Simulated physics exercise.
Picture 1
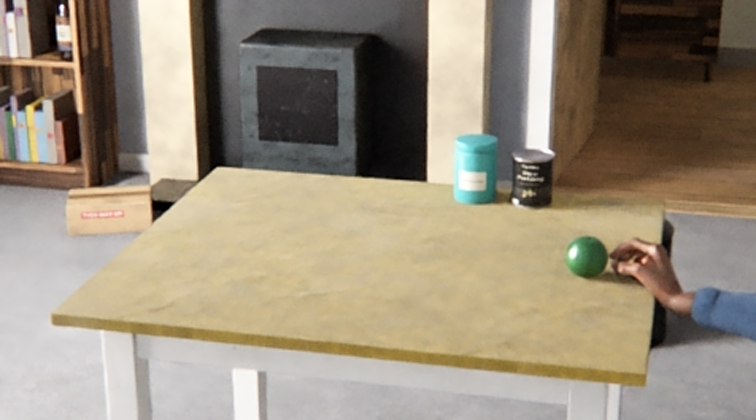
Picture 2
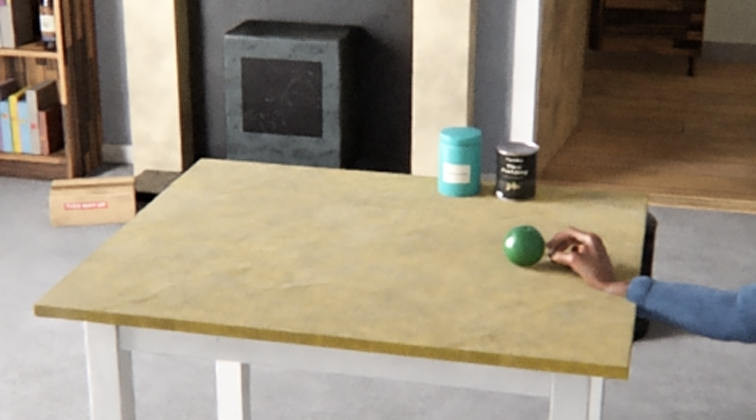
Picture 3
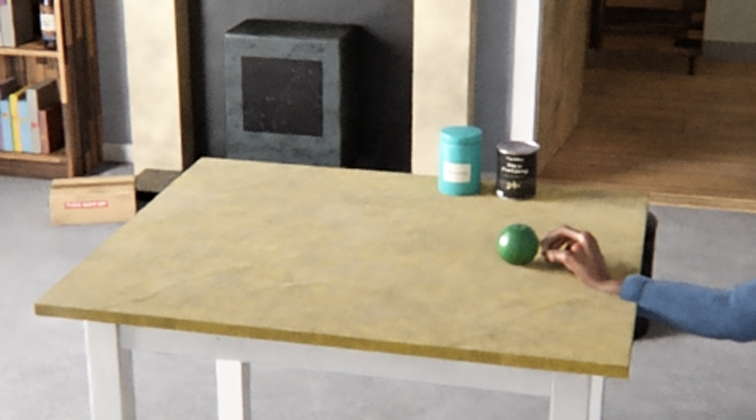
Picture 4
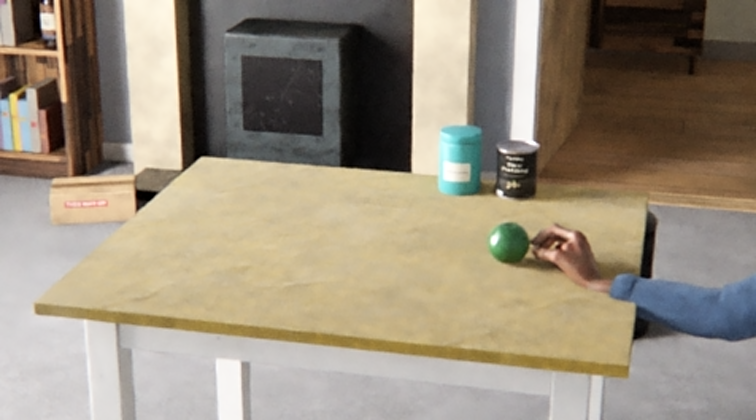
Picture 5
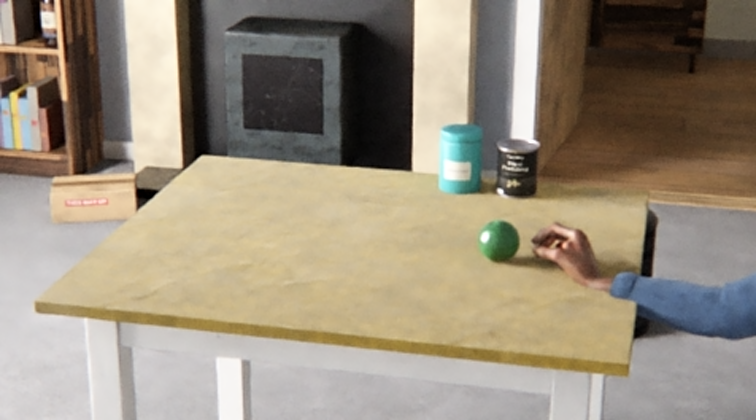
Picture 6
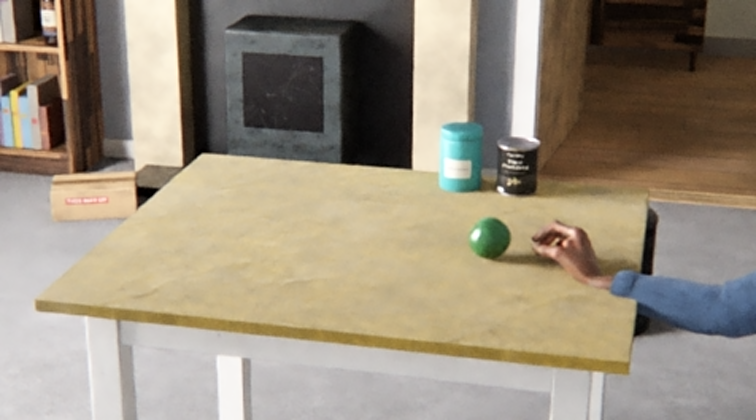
In a room with a fireplace and bookshelf, a hand reaches in from the right over a wooden table, its fingers beside a round green apple near a teal canister and a dark tin. The hand nudges the apple left, then stays back as the apple moves slightly farther left across the tabletop.
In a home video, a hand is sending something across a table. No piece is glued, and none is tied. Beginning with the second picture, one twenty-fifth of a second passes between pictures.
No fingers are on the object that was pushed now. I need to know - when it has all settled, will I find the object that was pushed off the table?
No, it will still be on the table.
Then, 0.10 s past the last view, green apple displaced about its own width near (469, 236).
Then, 0.20 s past the last view, green apple displaced about its own width near (452, 235).
Then, 0.40 s past the last view, green apple displaced well along near (429, 233).
Finally, moved from the start, green apple. Final places as the last picture's camera would see them, green apple near (421, 232).
